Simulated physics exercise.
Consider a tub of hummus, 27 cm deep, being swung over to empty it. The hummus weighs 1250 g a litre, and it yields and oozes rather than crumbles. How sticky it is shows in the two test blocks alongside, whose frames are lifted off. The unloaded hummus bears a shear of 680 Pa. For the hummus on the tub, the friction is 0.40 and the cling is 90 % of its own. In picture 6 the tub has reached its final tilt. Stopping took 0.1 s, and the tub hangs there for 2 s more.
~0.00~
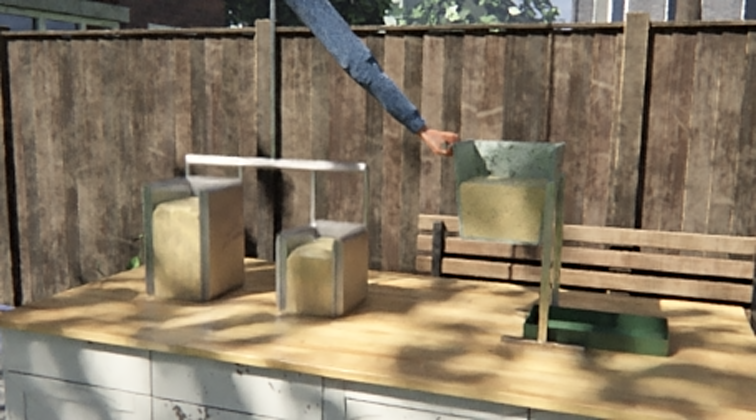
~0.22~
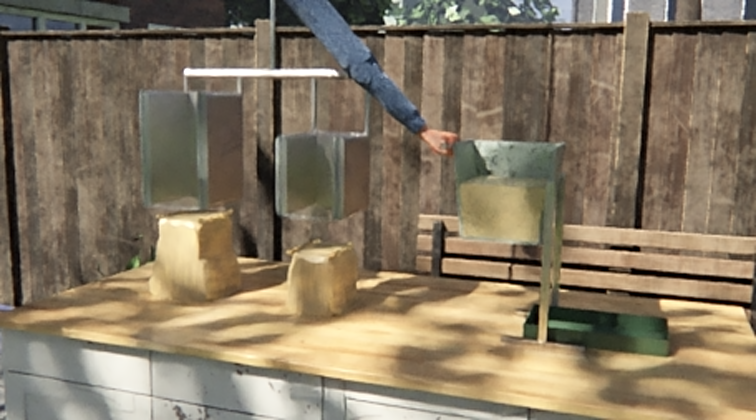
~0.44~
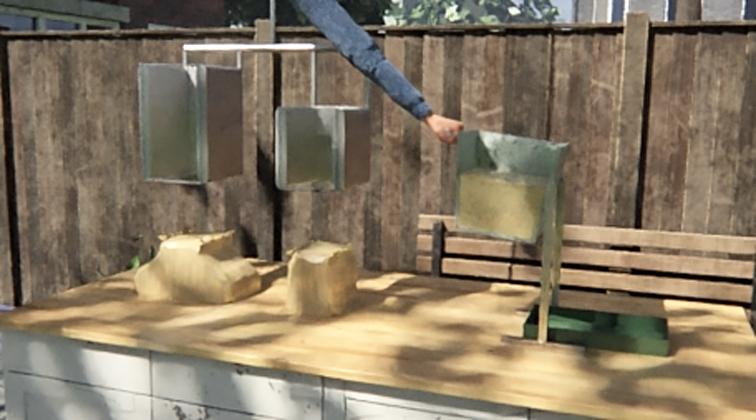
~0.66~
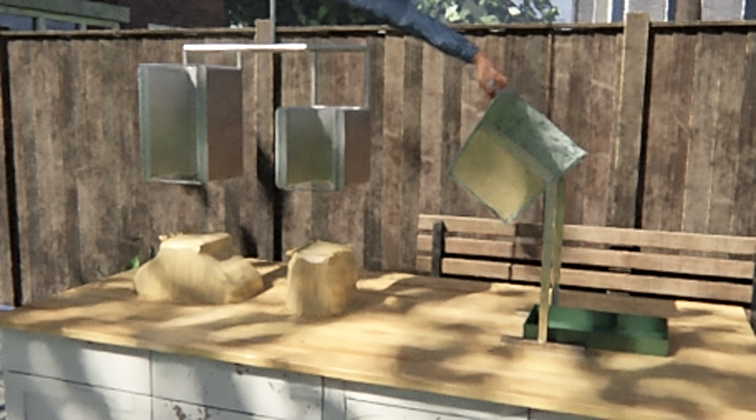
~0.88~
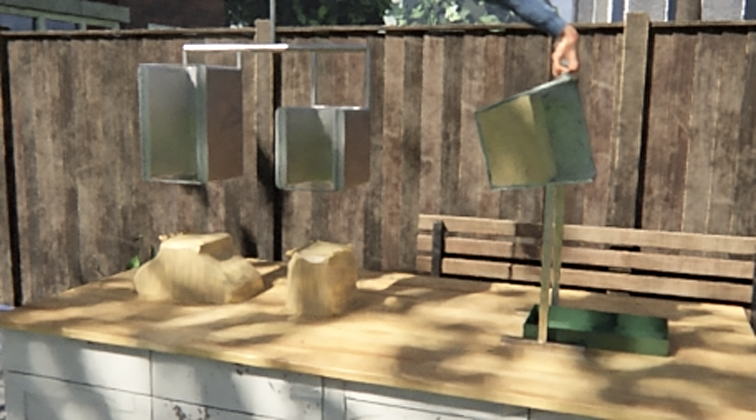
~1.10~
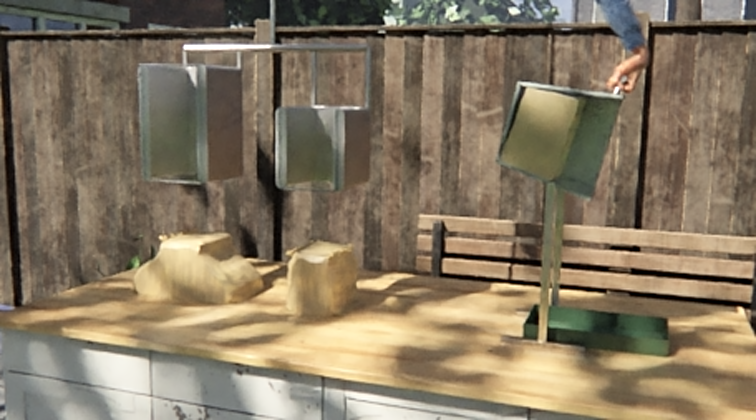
Garden tabletop by a wooden fence, metal boxes lifting off two beige blocks, the left one slumping, then a hand tilting a tub rightward.
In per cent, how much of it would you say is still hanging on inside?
I would say around 0 percent.
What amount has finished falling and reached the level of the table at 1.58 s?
I'd say about 0 per cent of it.
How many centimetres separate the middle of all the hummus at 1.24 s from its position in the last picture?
Some 6 cm.
By 1.24 s, the tub is at 103 degrees and holds 100 %.
By 1.41 s, the tub is at 103 degrees and holds 71 %.
By 1.58 s, the tub is at 103 degrees and holds 45 %.
By 1.75 s, the tub is at 103 degrees and holds 37 %.
By 3.10 s, at the end, the tub is at 103 degrees and holds 0 %.
